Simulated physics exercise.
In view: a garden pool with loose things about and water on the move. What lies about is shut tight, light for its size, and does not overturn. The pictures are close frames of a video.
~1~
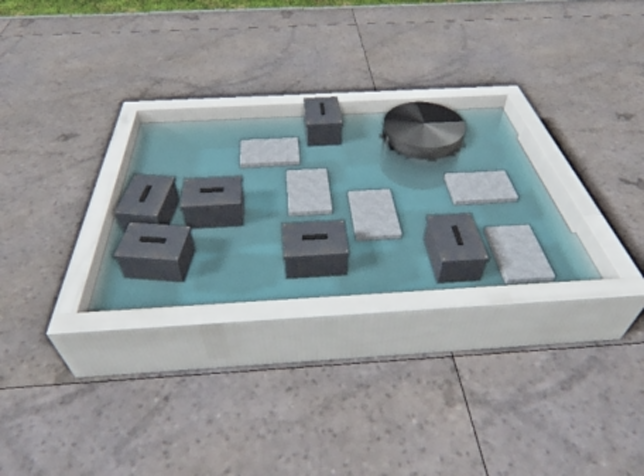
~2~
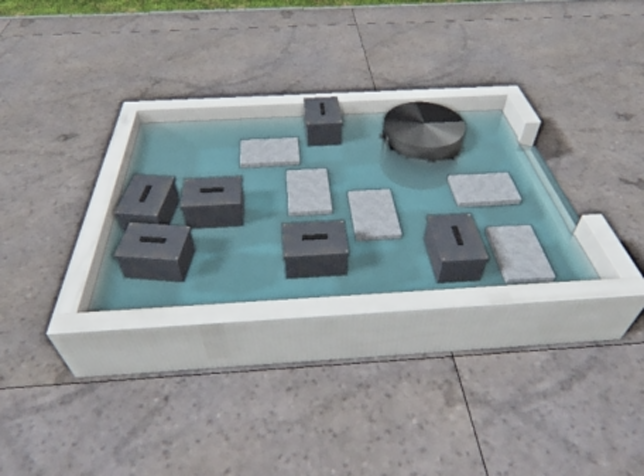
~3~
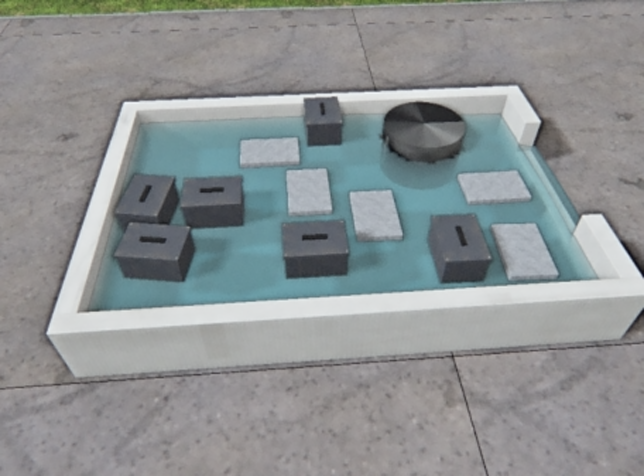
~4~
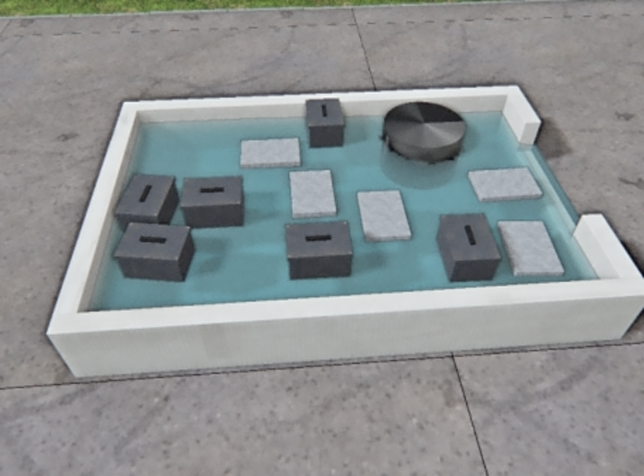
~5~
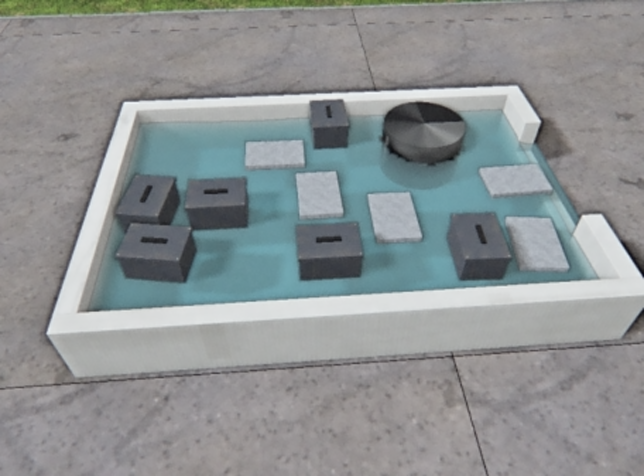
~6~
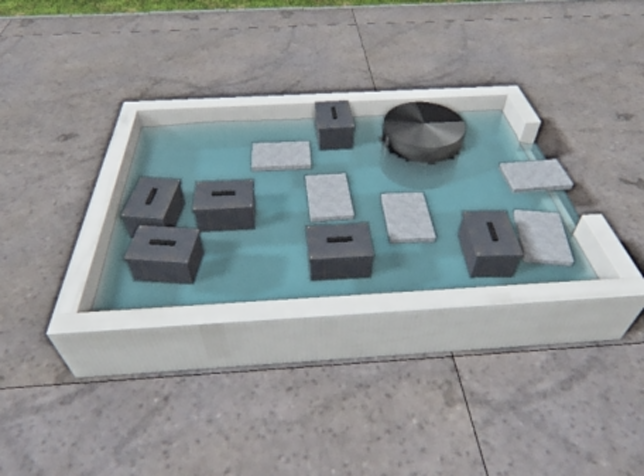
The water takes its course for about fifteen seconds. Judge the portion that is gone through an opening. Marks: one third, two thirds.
It is one to two thirds.
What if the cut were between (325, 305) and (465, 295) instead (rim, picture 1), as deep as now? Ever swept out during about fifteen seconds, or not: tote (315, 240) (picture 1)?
For that one: Carried outside.
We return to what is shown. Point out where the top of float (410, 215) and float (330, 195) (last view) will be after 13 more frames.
Near (492, 194) and (406, 207).
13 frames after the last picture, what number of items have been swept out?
That makes 3.
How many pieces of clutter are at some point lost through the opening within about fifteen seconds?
The number is 4.
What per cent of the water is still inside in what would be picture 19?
Near 74 in a hundred.
A moment on, 1 of 11 are out; 10 afloat.
Next, 3 of 11 are out; 8 afloat.
Later, 4 of 11 are out; 7 afloat.
In the end, 4 of 11 are out; 7 afloat.
